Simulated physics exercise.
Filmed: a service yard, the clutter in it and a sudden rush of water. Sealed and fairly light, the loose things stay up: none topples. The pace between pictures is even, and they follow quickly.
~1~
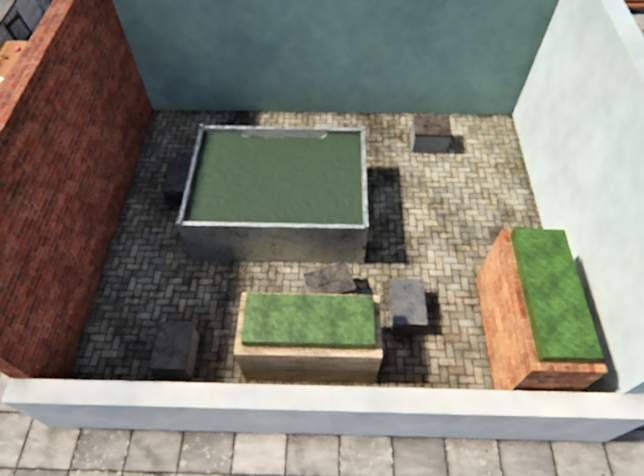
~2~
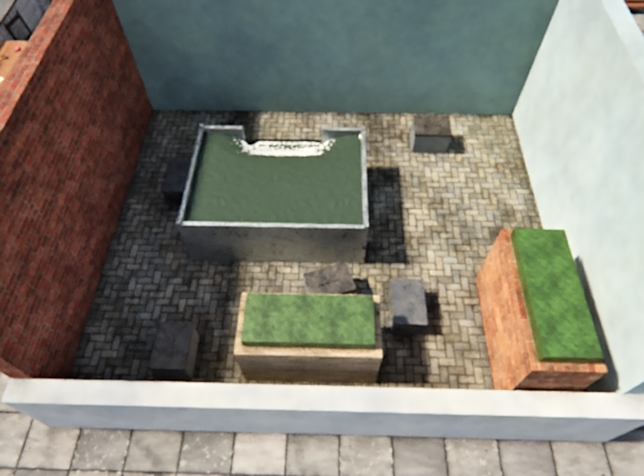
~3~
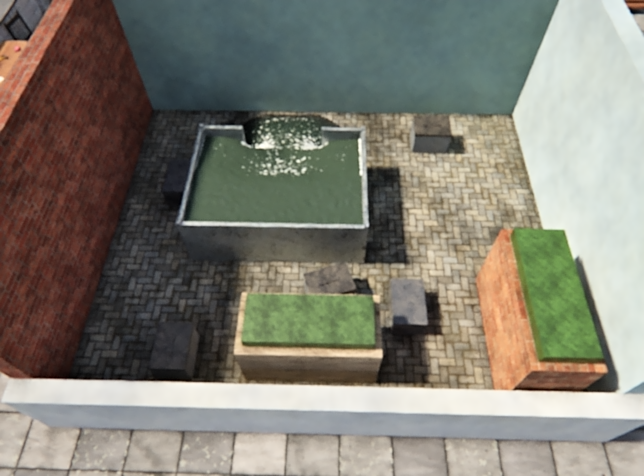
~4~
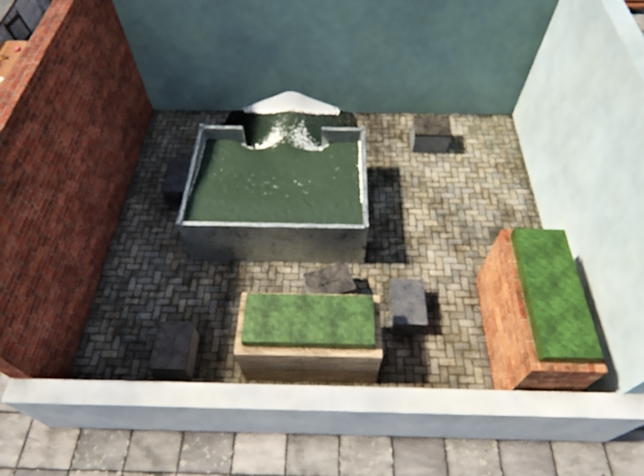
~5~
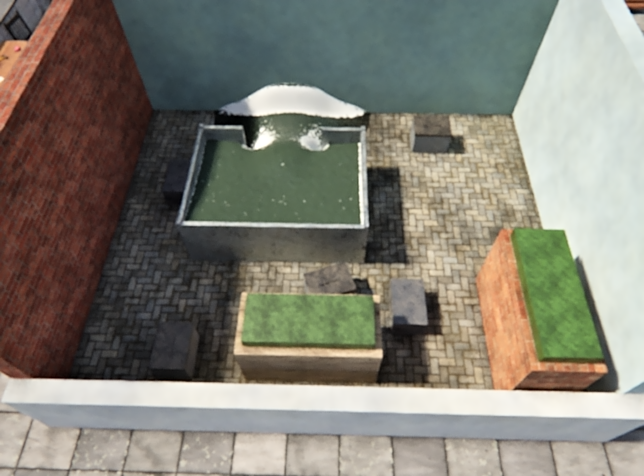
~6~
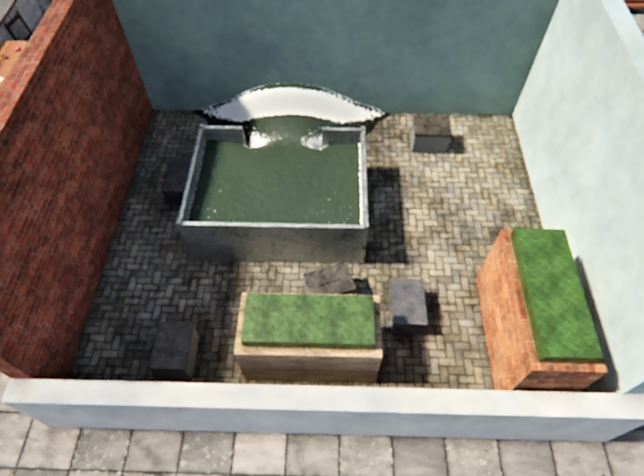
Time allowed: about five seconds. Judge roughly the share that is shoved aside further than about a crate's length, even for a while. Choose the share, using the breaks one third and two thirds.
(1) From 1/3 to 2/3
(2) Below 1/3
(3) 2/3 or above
Option 1: From 1/3 to 2/3.
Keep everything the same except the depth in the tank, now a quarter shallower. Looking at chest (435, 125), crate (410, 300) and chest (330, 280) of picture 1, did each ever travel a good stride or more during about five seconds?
First one cleared the mark, second one missed the mark, third one missed the mark.
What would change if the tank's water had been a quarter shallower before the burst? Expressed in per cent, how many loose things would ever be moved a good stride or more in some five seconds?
40 % or so.
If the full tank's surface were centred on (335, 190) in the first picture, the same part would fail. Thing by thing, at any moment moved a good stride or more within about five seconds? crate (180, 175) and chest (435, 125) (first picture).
Travelled that far, travelled that far.
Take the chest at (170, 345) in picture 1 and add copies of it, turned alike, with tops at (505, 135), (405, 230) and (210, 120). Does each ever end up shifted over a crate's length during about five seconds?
So, in order, the copies go a long way, nowhere much, a long way.
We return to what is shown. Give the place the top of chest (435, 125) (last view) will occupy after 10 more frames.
Roughly at pixel (515, 171).
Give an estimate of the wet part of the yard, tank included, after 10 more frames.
Near 55 %.
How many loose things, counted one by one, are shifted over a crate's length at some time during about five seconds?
Counting them up gives 3.
A moment on, 0 of 5 are well off their spots; 0 afloat.
Next, 1 of 5 are well off their spots; 0 afloat.
Later, 1 of 5 are well off their spots; 2 afloat.
In the end, 3 of 5 are well off their spots, and 3 have been at some point; 3 afloat.
